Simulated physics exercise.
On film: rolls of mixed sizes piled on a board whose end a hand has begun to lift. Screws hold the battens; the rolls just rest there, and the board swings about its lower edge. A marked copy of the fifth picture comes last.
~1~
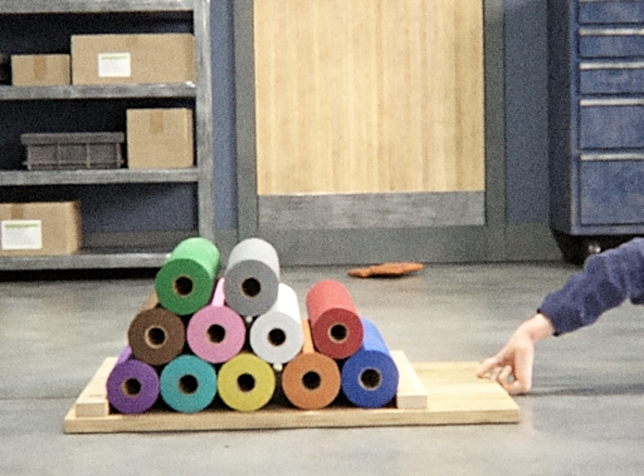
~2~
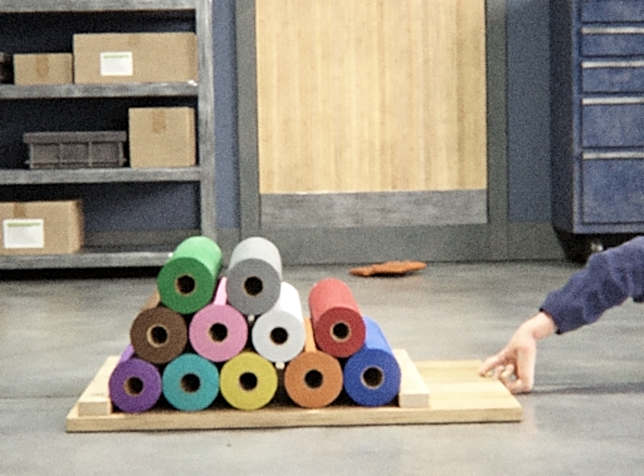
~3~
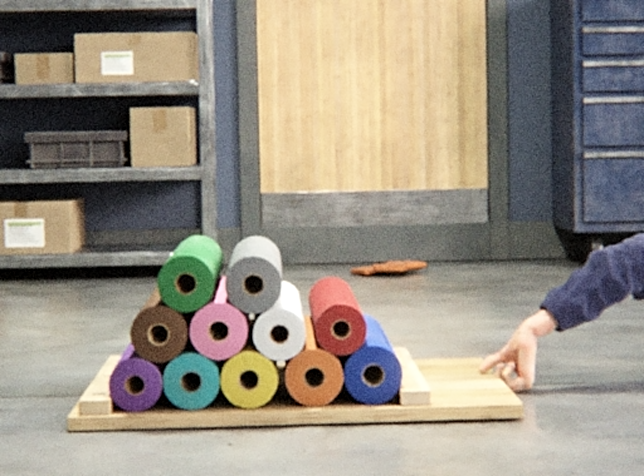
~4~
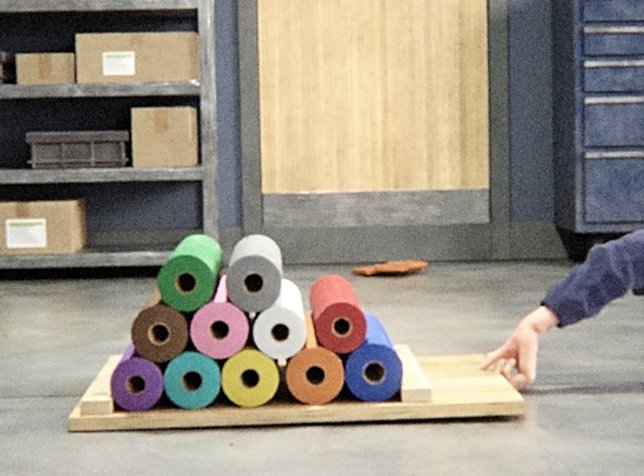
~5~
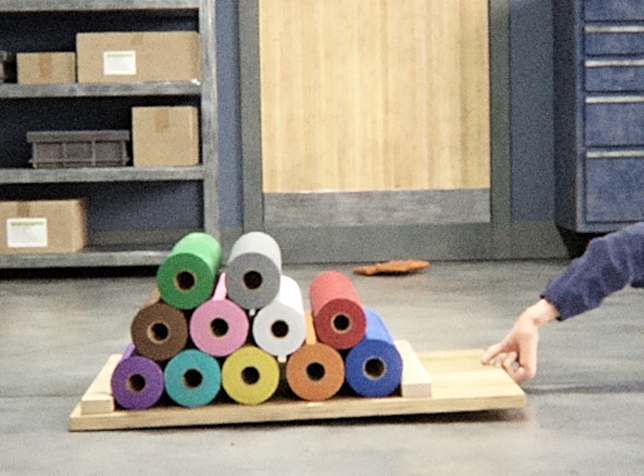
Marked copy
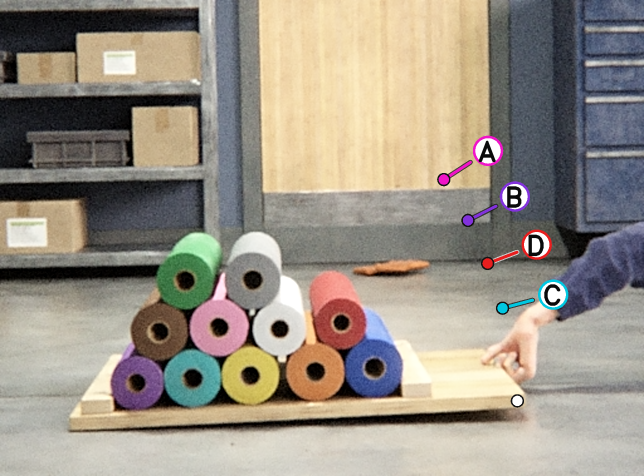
Colorful rolls sat stacked in a pile on a wooden board on the floor while a hand at the right gripped its end and raised it very slightly, the rolls keeping their places.
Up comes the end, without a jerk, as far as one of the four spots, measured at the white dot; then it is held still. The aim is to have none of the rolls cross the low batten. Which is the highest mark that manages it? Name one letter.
Up to D.
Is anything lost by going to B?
Yes, at B.
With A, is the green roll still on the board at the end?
No.
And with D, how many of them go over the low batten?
It comes to none.
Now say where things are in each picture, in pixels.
Purple roll (132, 387); turquoise roll (188, 384); yellow roll (246, 383), in the first frame.
Yellow roll (248, 381); orange roll (313, 379), in the second frame.
Board (294, 384); blue roll (373, 375); red roll (341, 329); pink roll (218, 331), in the third frame.
Board (295, 383); purple roll (136, 384); turquoise roll (192, 380), in the fourth frame.
Board (295, 379); purple roll (137, 383); turquoise roll (193, 379), in the fifth frame.
On the marked copy, A at (444, 179); B at (468, 220); C at (503, 308); D at (488, 263); the white dot at (517, 401).
With D. Early on, board at 14°.
Further on, board at 20°.
At the end, board at 20°, none over the low batten.
As for the rest, A six over the low batten; B three over the low batten (brown, pink, green); C none over the low batten.
